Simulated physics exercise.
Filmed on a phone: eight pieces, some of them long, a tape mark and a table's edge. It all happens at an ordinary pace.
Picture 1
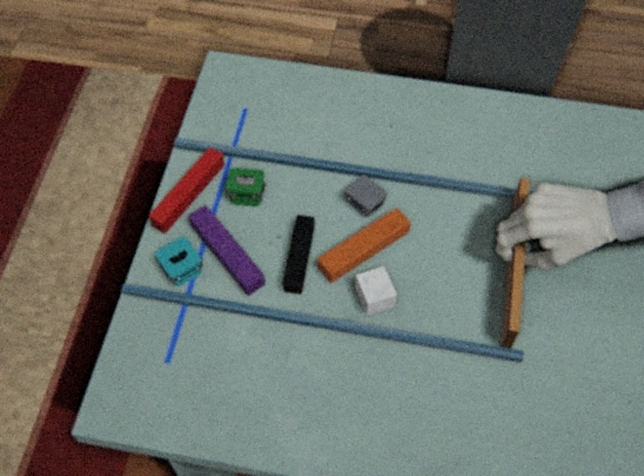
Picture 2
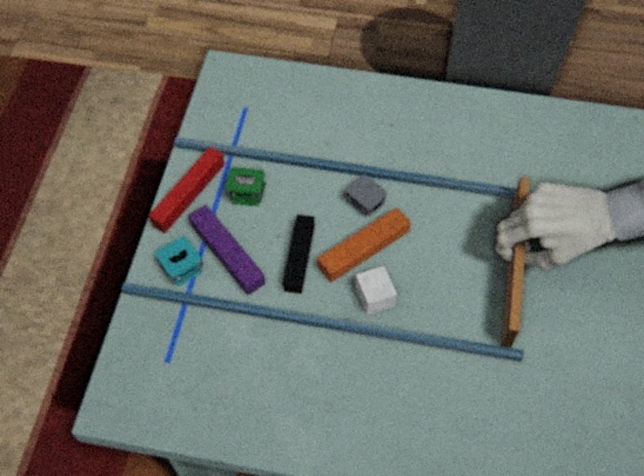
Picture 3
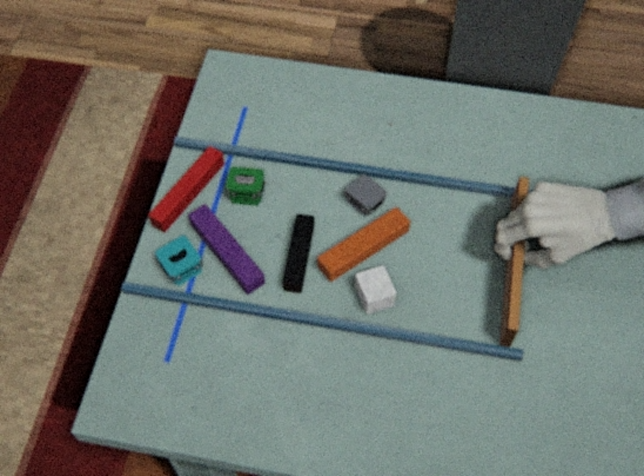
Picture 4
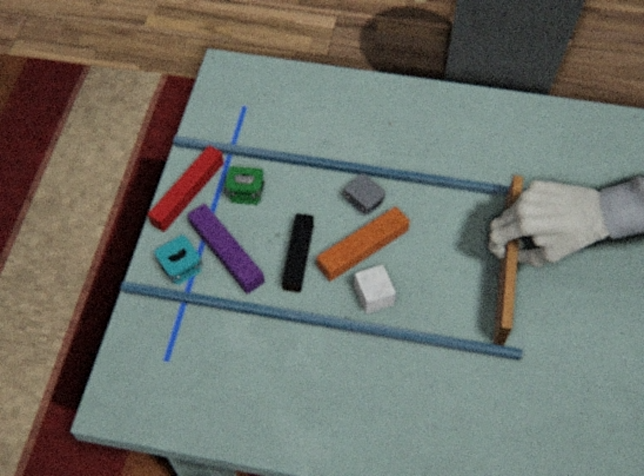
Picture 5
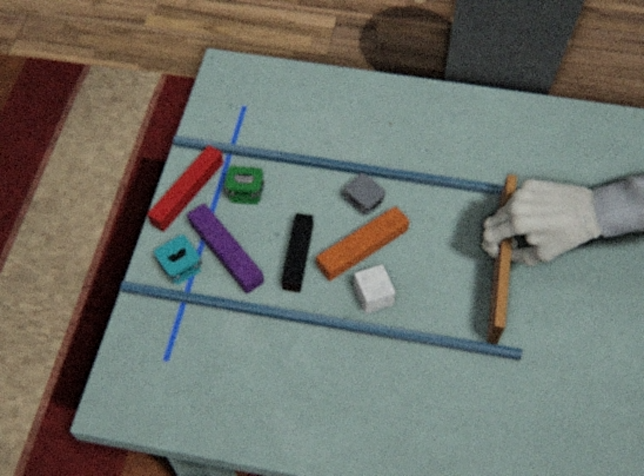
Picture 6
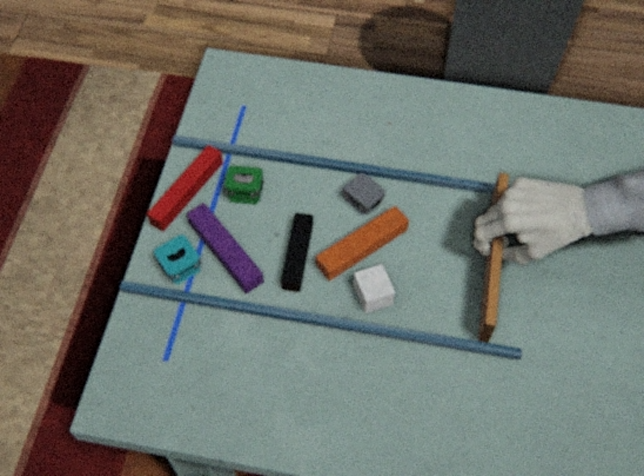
On a pale green table, a gloved hand slides a wooden board slightly left toward scattered blocks.
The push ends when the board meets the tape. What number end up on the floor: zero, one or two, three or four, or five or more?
In the end the number that fall off is three or four.
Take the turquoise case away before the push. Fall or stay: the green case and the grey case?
The green case remains up, the grey case holds on.
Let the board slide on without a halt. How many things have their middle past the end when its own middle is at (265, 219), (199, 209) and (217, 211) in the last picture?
Past the end: 0, 4 and 3.
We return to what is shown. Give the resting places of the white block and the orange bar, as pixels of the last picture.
The white block stops around (180, 255); the orange bar around (182, 210).
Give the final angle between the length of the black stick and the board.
About 20°.
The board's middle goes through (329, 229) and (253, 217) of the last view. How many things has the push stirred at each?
The counts are 5 and 8.
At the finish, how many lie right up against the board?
That makes 3.
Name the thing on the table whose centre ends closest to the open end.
Foremost is the black stick.
Soon after, none off yet; red stick at rest near (186, 188); turquoise case at rest near (178, 260); purple bar at rest near (225, 247).
Then, none off yet; red stick moving near (183, 186); turquoise case moving near (168, 262); purple bar moved a little near (195, 245).
At rest, the number that fall off is three or four; fallen, purple bar, turquoise case and red stick.
